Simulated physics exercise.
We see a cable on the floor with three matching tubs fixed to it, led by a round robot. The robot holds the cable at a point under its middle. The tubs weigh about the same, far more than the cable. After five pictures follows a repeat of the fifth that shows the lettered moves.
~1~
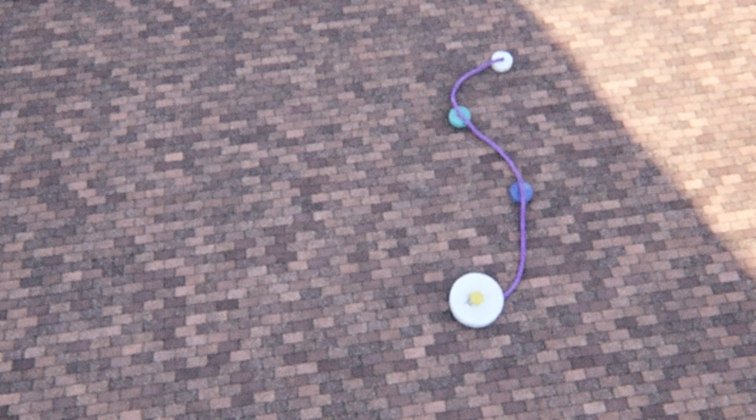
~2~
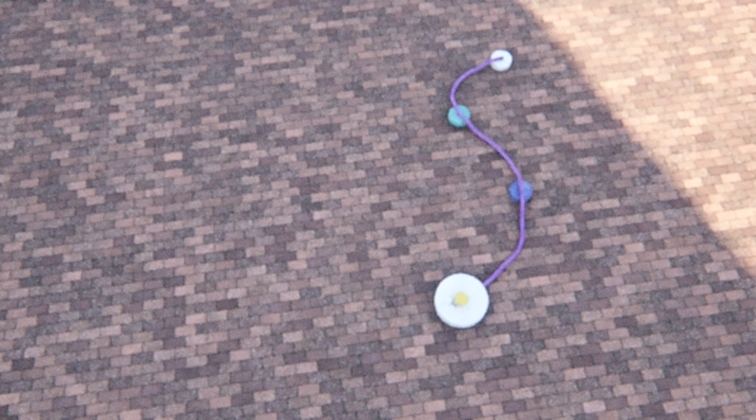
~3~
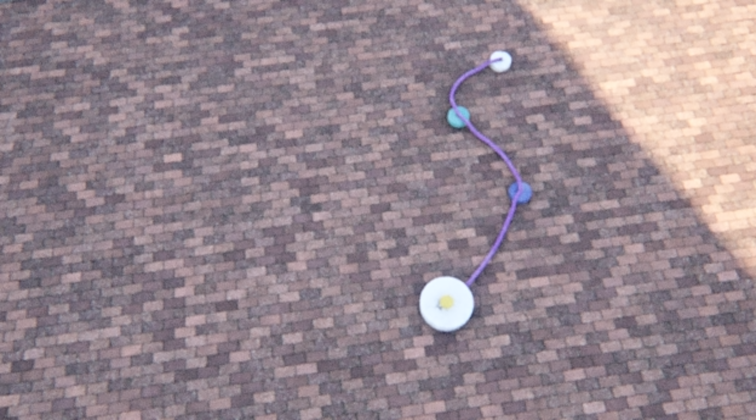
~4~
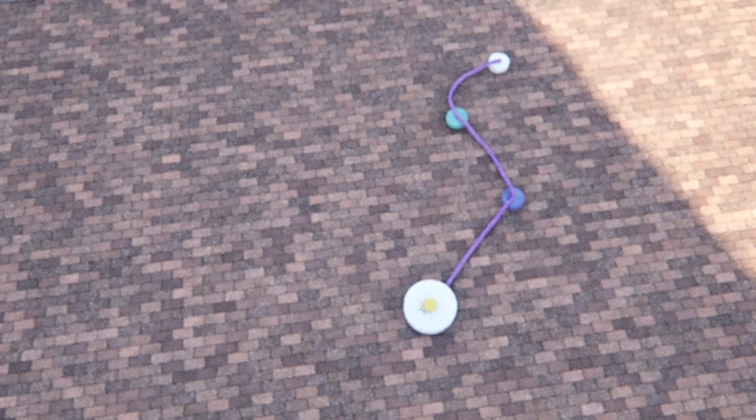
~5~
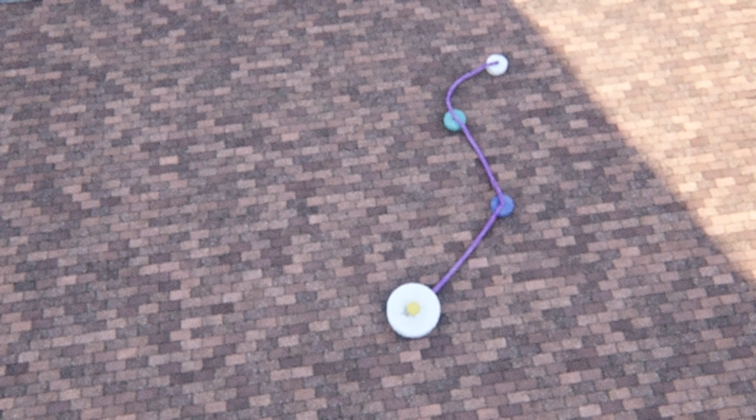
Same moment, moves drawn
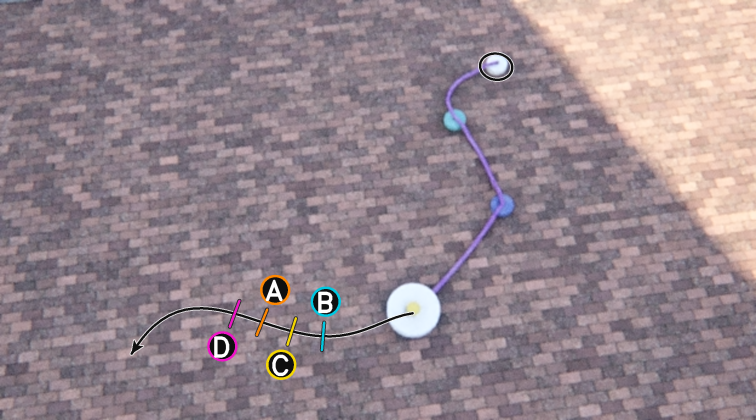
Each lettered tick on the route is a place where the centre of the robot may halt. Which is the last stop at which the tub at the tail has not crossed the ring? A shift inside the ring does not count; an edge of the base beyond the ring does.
Mark B.
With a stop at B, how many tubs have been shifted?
By then, two.
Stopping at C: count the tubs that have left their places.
Three.
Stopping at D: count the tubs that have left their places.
Three.
On the marked copy, A at (262, 322); B at (323, 336); C at (292, 331); D at (235, 314); the ring at (496, 67); the route from (413, 313) via (266, 323) to (132, 354).
Taking B. A third of the way, robot (383, 320); white tub (497, 64); turquoise tub (455, 120); blue tub (475, 214).
Two thirds of the way, robot (350, 332); white tub (497, 64); turquoise tub (455, 126); blue tub (441, 220).
When it is over, robot (322, 334); white tub (496, 65); turquoise tub (454, 135); blue tub (421, 226); the ringed tub at the far end is still in its ring.
As for the rest, A drags the last tub to (487, 81); C drags the last tub to (492, 73); D drags the last tub to (482, 90).
